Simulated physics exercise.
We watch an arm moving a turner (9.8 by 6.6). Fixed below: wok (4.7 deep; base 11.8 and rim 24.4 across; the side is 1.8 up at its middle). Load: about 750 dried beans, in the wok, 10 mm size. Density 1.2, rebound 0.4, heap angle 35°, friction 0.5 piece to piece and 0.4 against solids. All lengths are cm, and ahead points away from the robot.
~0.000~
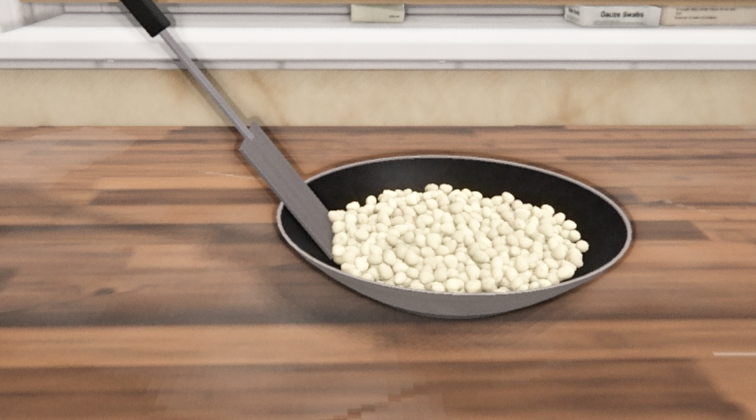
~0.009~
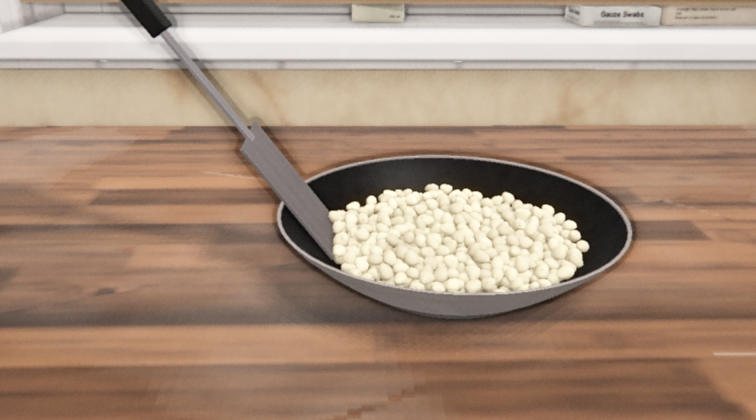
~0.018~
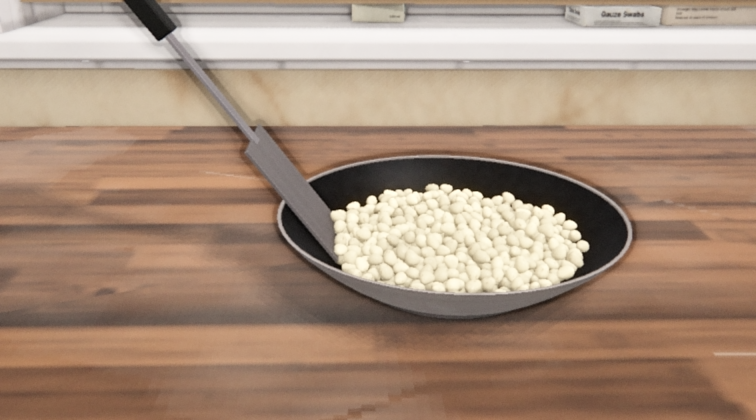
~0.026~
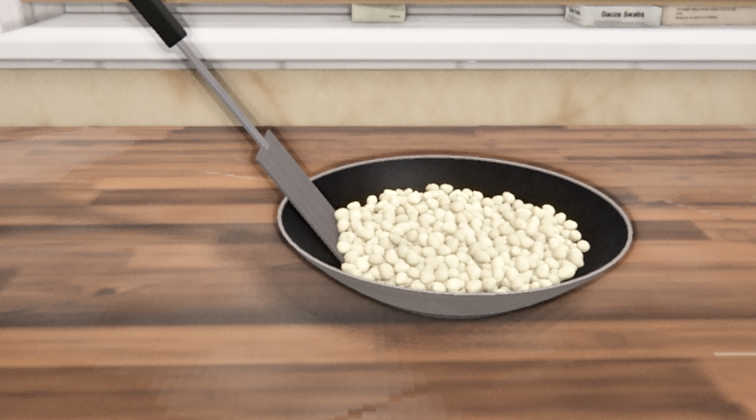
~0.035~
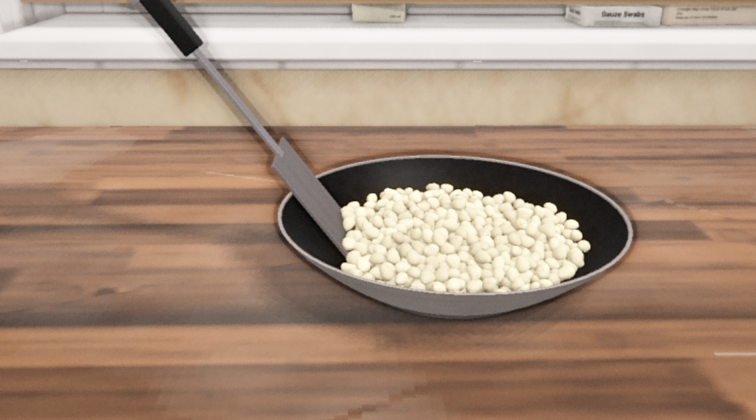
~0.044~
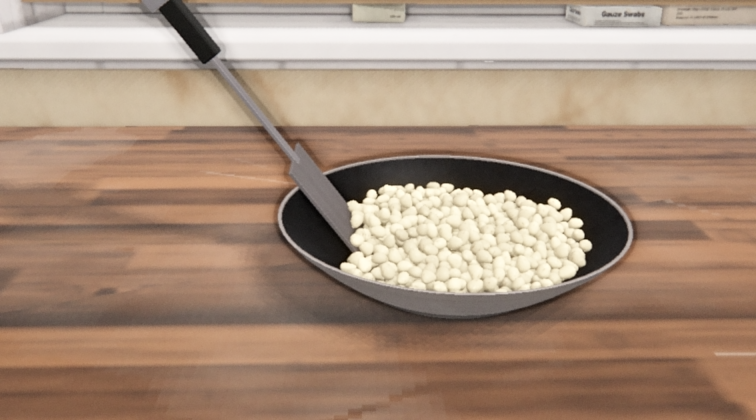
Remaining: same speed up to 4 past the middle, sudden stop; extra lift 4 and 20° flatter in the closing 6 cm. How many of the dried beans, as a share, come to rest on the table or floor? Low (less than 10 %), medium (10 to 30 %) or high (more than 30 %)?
On the table or floor the share is medium, 10 to 30 %.
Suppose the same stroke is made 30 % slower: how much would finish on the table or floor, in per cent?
In that case some 5 per cent.
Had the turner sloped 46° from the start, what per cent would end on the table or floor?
It would be near 15 per cent.
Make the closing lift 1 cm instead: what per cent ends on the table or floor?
Some 5 per cent.
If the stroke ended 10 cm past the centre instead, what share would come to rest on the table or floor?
In that case some 45 per cent.
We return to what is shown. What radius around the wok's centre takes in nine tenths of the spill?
Some 45 cm.
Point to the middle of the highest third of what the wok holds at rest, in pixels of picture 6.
At about (548, 220).
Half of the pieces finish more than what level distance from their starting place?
Some 3 cm.
By 0.07 s, sloping 53°, highest piece 6 above the table; 750 in the wok.
By 0.09 s, sloping 47°, highest piece 7 above the table; 750 in the wok.
By 0.30 s, sloping 34°, highest piece 9 above the table; 622 in the wok, 109 on the table or floor, 19 on the blade or in flight.
By 1.35 s, sloping 34°, highest piece 6 above the table; 621 in the wok, 129 on the table or floor.
Final count, 621 in the wok, 129 on the table or floor. That is 17 % on the table or floor.
